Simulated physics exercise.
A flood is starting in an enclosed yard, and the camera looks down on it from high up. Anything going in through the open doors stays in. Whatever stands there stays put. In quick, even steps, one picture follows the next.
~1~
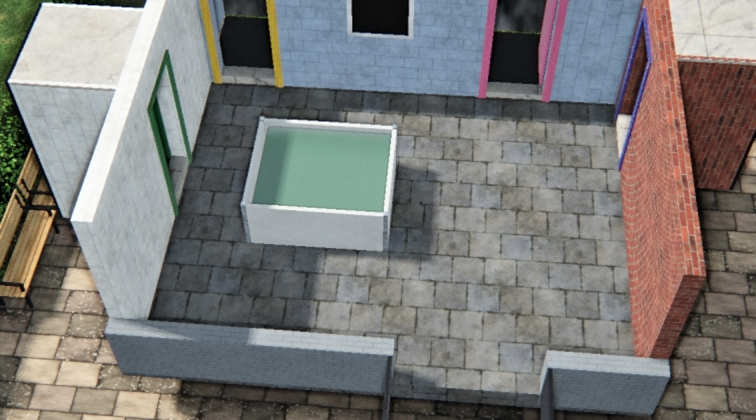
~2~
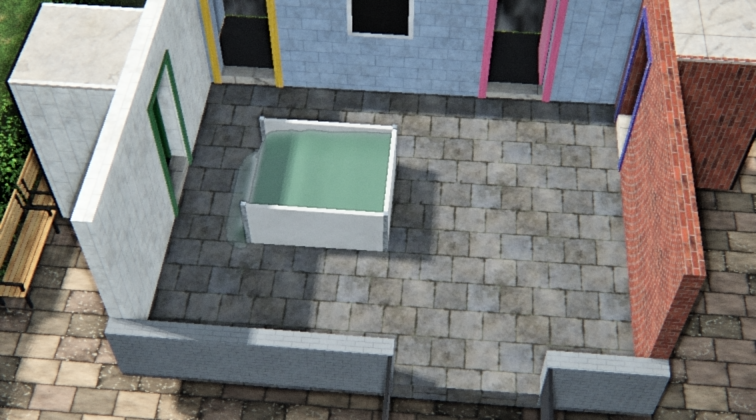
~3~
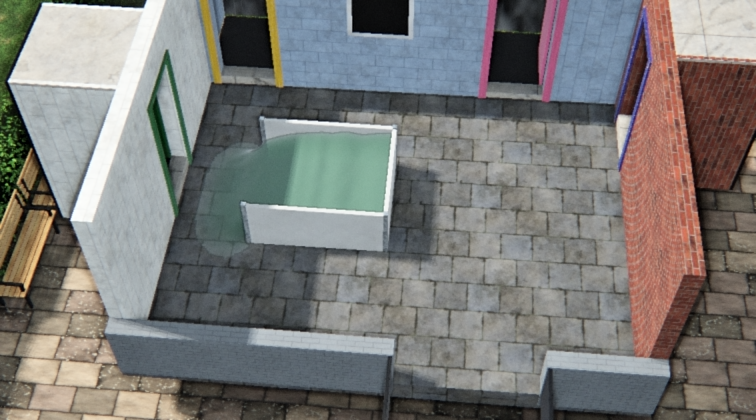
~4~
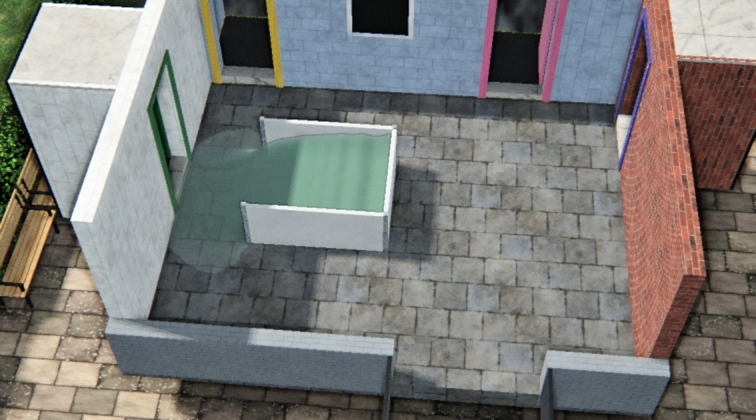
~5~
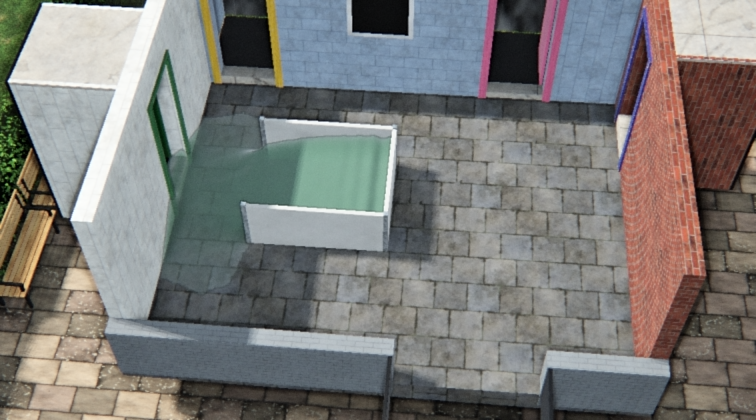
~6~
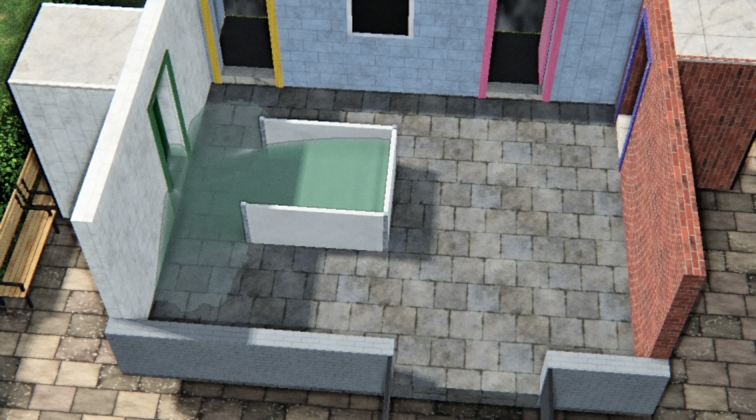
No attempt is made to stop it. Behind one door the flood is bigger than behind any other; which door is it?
It is the green door.
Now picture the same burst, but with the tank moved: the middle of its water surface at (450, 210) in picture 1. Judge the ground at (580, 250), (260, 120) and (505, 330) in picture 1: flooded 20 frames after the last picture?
In that order: No water, under water, not flooded.
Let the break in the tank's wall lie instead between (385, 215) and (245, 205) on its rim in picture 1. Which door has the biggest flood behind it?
I say the yellow door.
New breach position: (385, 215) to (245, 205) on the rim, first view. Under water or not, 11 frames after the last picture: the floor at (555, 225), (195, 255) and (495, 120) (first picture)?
The first spot is left untouched, the second is soaked through and the third is left untouched.
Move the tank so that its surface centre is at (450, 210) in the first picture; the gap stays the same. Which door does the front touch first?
I'd say the green door gets it first.
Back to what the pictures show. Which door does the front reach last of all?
It's the blue one.
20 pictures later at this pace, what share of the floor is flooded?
The answer is around 60 per cent.
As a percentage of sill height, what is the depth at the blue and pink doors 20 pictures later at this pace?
The first is near 0 per cent, the second near 20 per cent.
A moment on, water covers 15 % of the floor; green door a lot in, blue door not reached, pink door not reached, yellow door a trickle in.
Next, water covers 30 % of the floor; green door a lot in, blue door not reached, pink door not reached, yellow door some in.
Then, water covers 60 % of the floor; green door a lot in, blue door not reached, pink door wet at the sill, nothing in, yellow door a lot in.
Later, water covers 95 % of the floor; green door a lot in, blue door wet at the sill, nothing in, pink door wet at the sill, nothing in, yellow door a lot in.
In the end, water covers 95 % of the floor; green door a lot in, blue door wet at the sill, nothing in, pink door wet at the sill, nothing in, yellow door a lot in; the green door has let in the most.
